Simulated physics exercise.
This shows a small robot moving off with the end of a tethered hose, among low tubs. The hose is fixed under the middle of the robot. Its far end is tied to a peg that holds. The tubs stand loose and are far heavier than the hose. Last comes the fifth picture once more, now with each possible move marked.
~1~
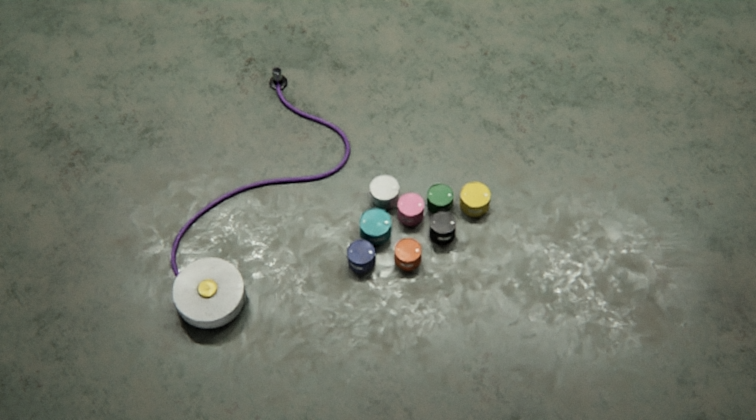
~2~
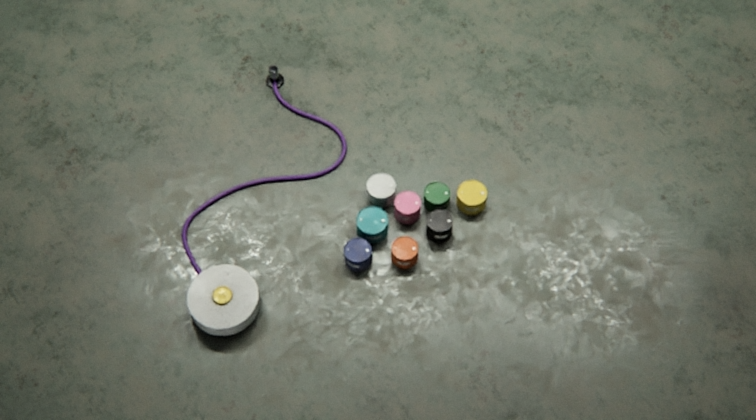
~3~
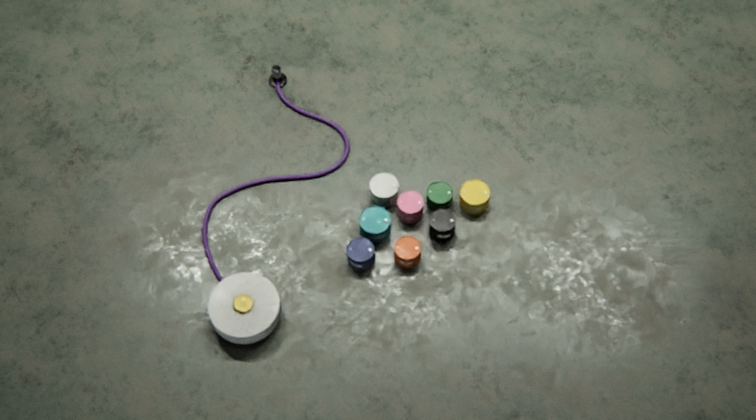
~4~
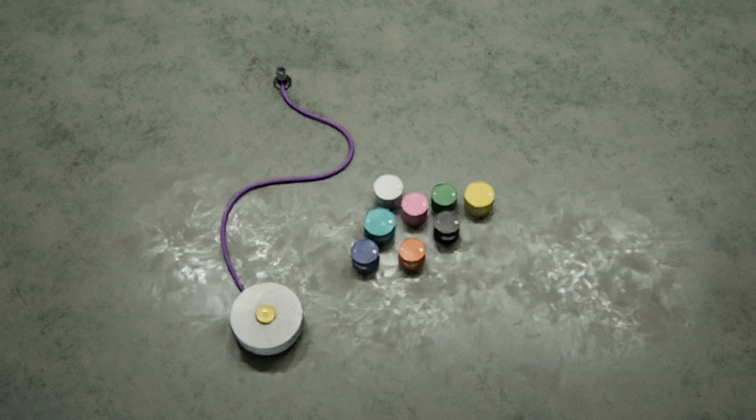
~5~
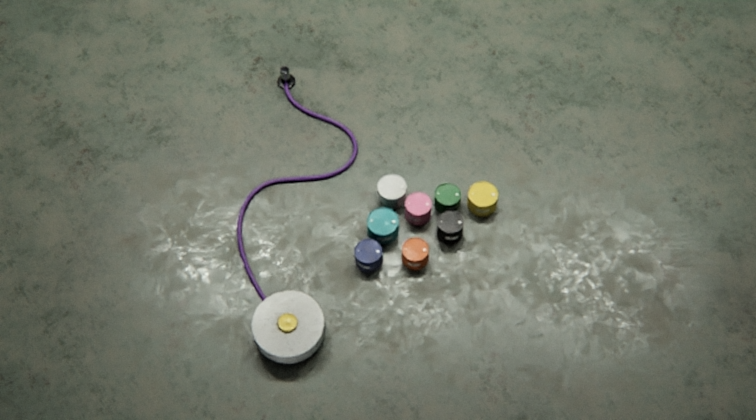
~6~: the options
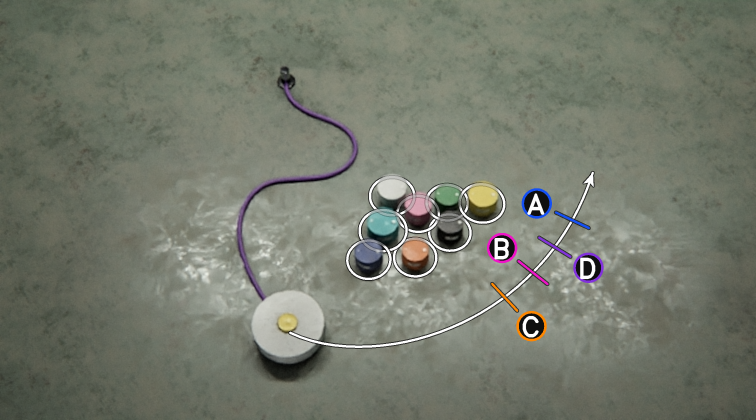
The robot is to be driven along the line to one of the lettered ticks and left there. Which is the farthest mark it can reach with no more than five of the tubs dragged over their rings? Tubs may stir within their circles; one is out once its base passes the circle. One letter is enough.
It can go as far as A.
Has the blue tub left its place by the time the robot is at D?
Yes.
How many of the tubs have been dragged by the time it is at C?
The count is none.
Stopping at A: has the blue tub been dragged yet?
Yes.
On the marked copy, A at (572, 220); B at (533, 273); C at (505, 297); D at (555, 247); the route from (290, 333) via (491, 307) to (593, 173).
With A. Early on, robot (409, 336).
Further on, robot (516, 283).
At the end, robot (574, 214); black tub (455, 224); orange tub (433, 237); turquoise tub (385, 217); blue tub (405, 236); three over the rings.
As for the rest, B is within the limit but short; C is within the limit but short; D is within the limit but short.
